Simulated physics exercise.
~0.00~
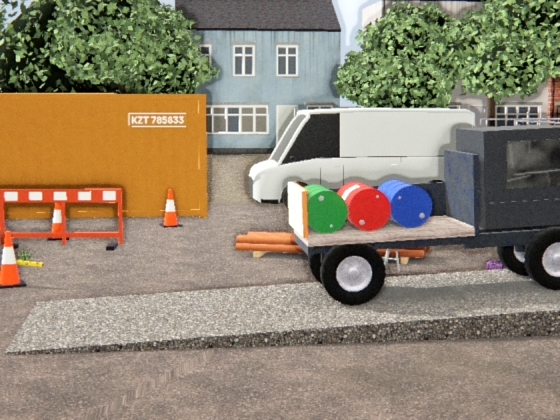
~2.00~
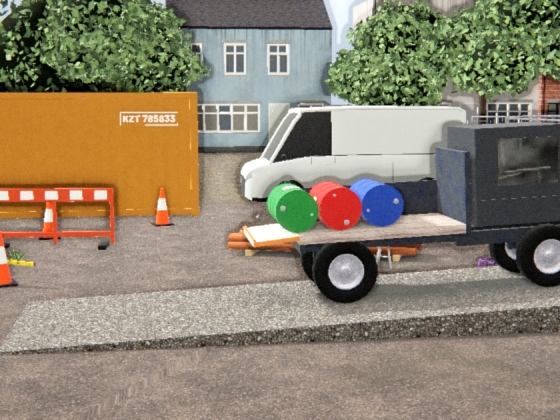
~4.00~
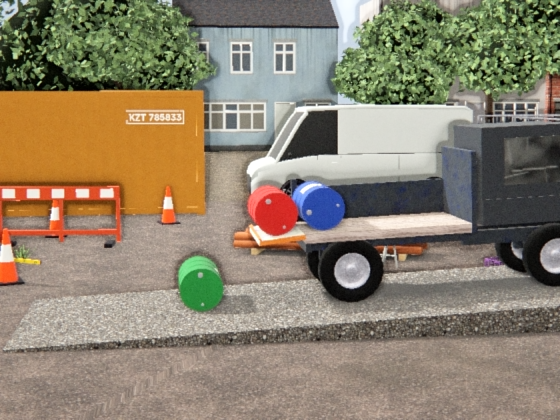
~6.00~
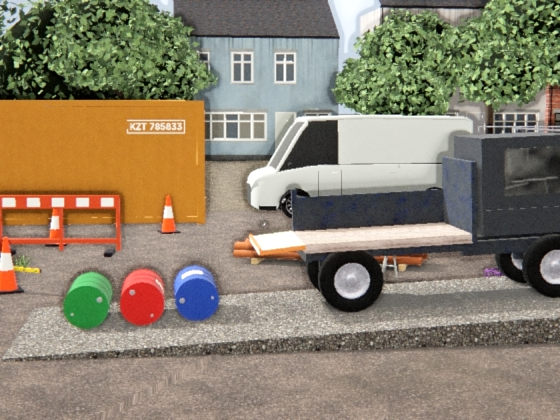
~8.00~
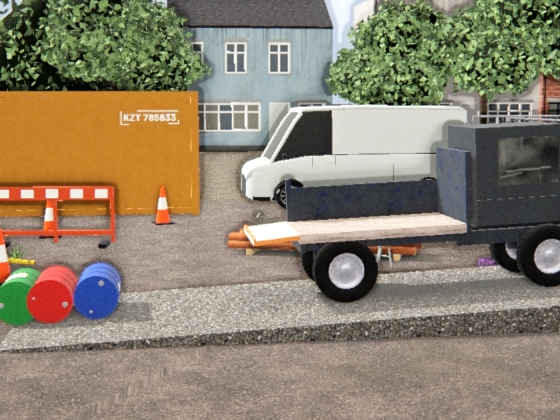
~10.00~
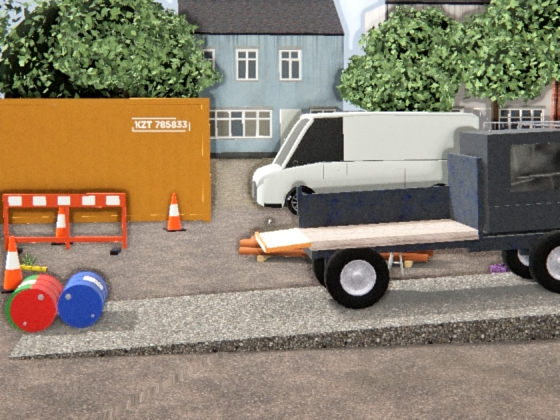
A dark pickup stood on a sloping road with its tailgate down as the green, red and blue drums rolled left off its bed in turn, dropped to the ground and kept rolling, ending bunched together near the barrier and cones.
